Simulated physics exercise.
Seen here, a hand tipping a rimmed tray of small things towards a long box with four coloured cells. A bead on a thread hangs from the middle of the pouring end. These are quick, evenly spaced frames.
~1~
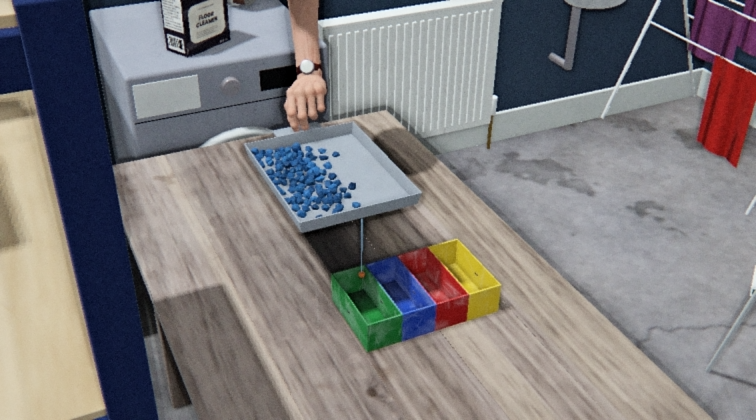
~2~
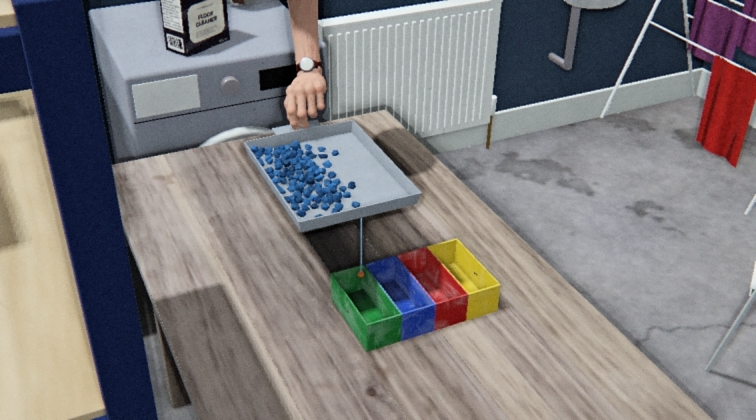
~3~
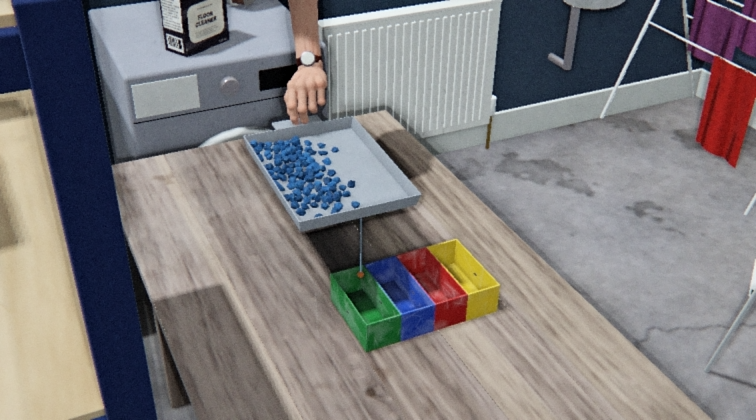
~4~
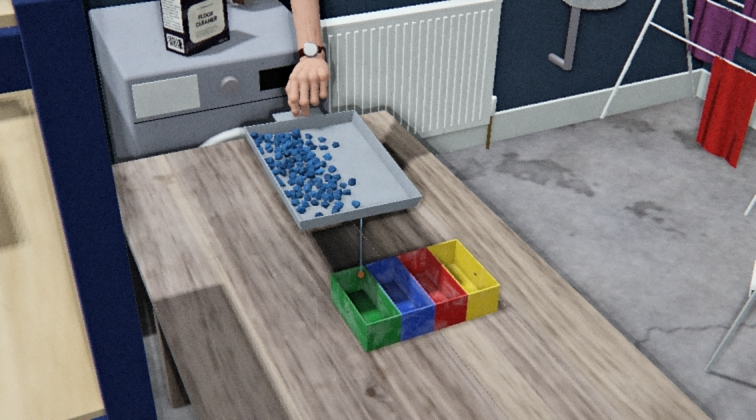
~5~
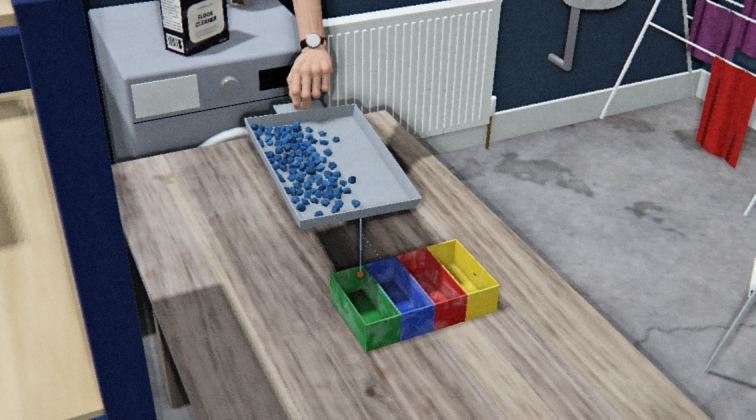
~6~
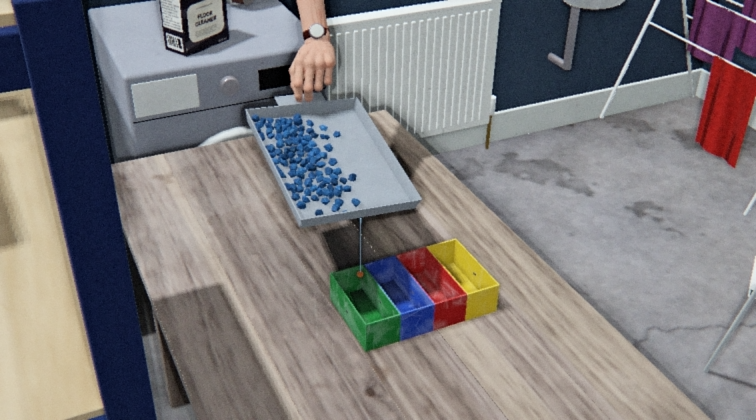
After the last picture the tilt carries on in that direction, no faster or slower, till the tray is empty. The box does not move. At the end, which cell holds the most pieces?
The blue one ends fullest.
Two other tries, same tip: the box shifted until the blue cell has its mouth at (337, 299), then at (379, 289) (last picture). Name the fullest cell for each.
At the first place the yellow one, at the second the red cell.
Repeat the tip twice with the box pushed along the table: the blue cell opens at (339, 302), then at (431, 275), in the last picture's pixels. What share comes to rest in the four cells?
Roughly 80 per cent, and 90 per cent.
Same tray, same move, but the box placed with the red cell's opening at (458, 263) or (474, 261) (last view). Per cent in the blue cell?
About 40 and 10 per cent.
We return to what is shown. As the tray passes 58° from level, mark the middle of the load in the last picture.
At about (377, 196).
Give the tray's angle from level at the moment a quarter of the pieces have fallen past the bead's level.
Around 80° of tilt.
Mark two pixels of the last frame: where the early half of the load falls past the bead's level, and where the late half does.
First near (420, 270), later near (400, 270).
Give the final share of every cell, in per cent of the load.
In per cent, green cell 10, blue cell 50, red cell 40 and yellow cell 0.
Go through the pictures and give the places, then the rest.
Corners of the pouring end at (301, 220) and (418, 192), level; middle of the load at (300, 174), aquarium stones; bead on its thread at (362, 275); green cell at (385, 331); blue cell at (419, 320); red cell at (452, 310); yellow cell at (484, 300), in the first picture.
Corners of the pouring end at (301, 220) and (417, 192), level; middle of the load at (299, 173), in the second picture.
Corners of the pouring end at (301, 219) and (417, 193), tipped barely, lowest at the right corner; middle of the load at (299, 170), in the third picture.
Corners of the pouring end at (302, 219) and (418, 195), tipped a little, lowest at the right corner; middle of the load at (300, 165), in the fourth picture.
Corners of the pouring end at (302, 218) and (418, 197), tipped a little, lowest at the right corner; middle of the load at (300, 159), in the fifth picture.
Corners of the pouring end at (303, 217) and (418, 198), tipped clearly, lowest at the right corner; middle of the load at (300, 154); green cell at (383, 330); blue cell at (417, 320); red cell at (450, 310); yellow cell at (482, 300), in the sixth picture.
Soon after the last picture, tray tipped steeply; nearly all on the tray; a stray few falling or outside the box.
A little later, tray tipped right over; about a third on the tray; about a quarter in the red cell; about a quarter in the blue cell; a stray few in the green cell; a small part falling or outside the box.
Later still, tray tipped past a quarter turn; about half in the blue cell; about a third in the red cell; a small part in the green cell.
At rest, tray tipped past a quarter turn; about half in the blue cell; about a third in the red cell; a small part in the green cell; none in the yellow cell.
